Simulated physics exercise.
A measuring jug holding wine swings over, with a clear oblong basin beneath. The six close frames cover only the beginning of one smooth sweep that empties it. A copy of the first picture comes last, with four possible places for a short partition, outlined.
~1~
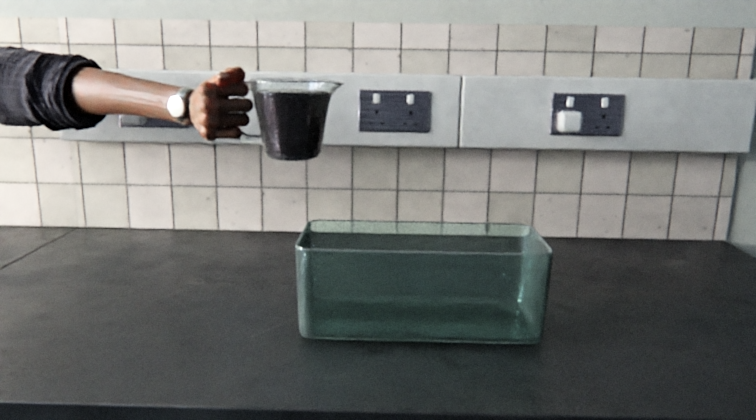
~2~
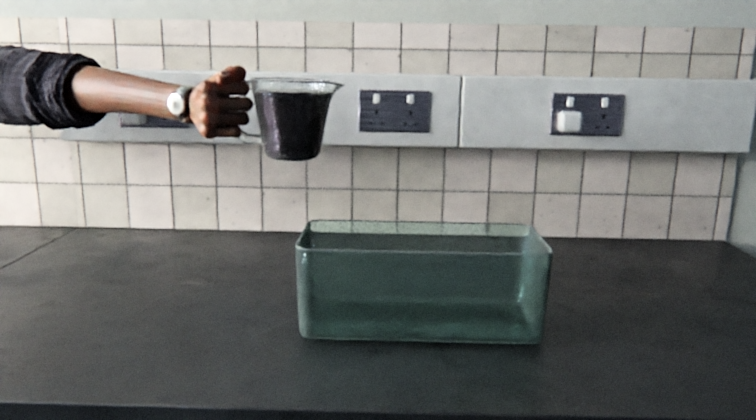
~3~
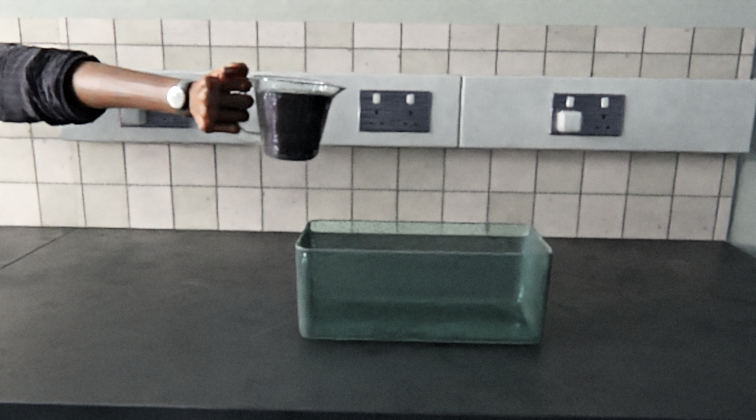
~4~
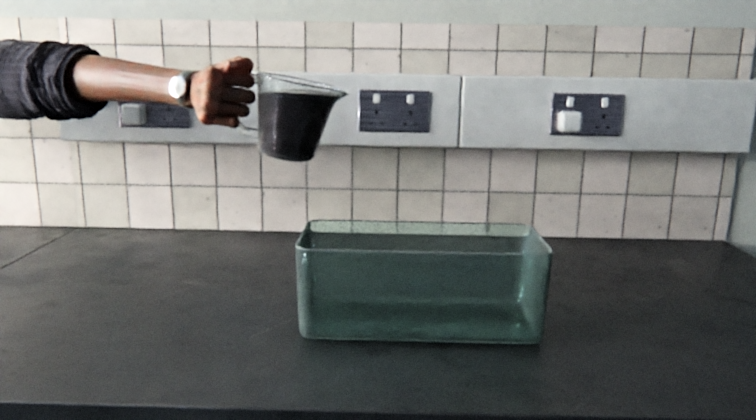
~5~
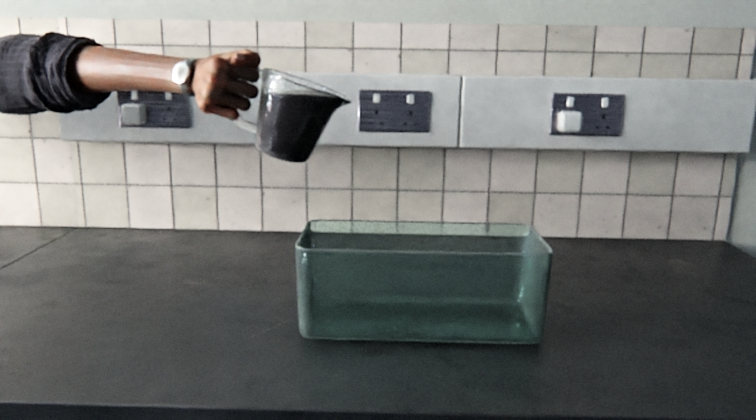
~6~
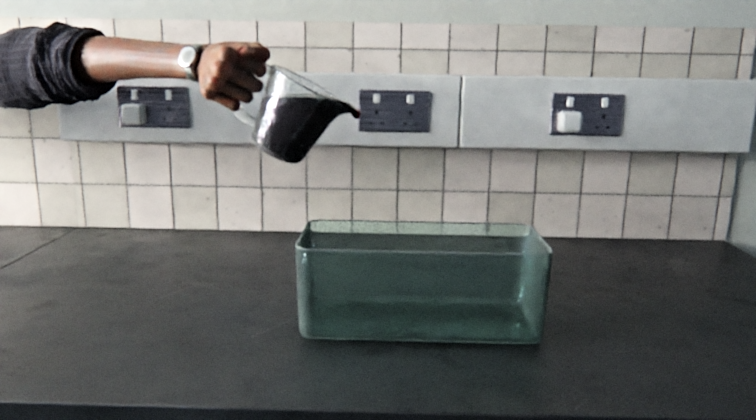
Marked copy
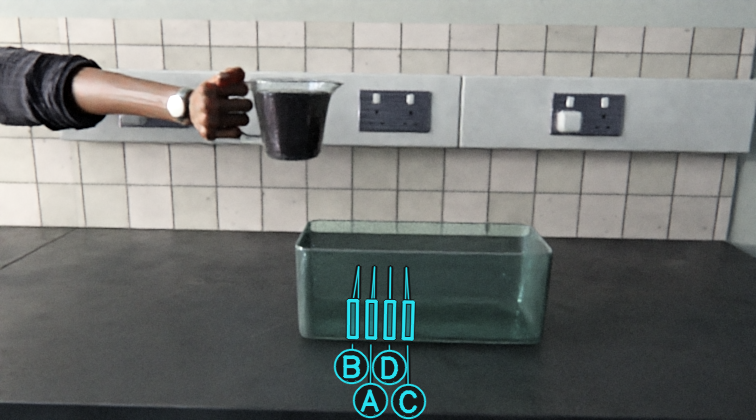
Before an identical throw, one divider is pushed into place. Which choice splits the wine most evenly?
Go for D.
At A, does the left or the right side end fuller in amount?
The right one.
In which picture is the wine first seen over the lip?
Picture 6.
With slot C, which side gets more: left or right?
The left one.
On the marked copy, A at (370, 344); B at (352, 344); C at (407, 345); D at (389, 345).
With A, about 18 % ends left of the wall and 80 % right of it.
With B, about 4 % ends left of the wall and 95 % right of it.
With C, about 86 % ends left of the wall and 12 % right of it.
With D, about 48 % ends left of the wall and 51 % right of it.
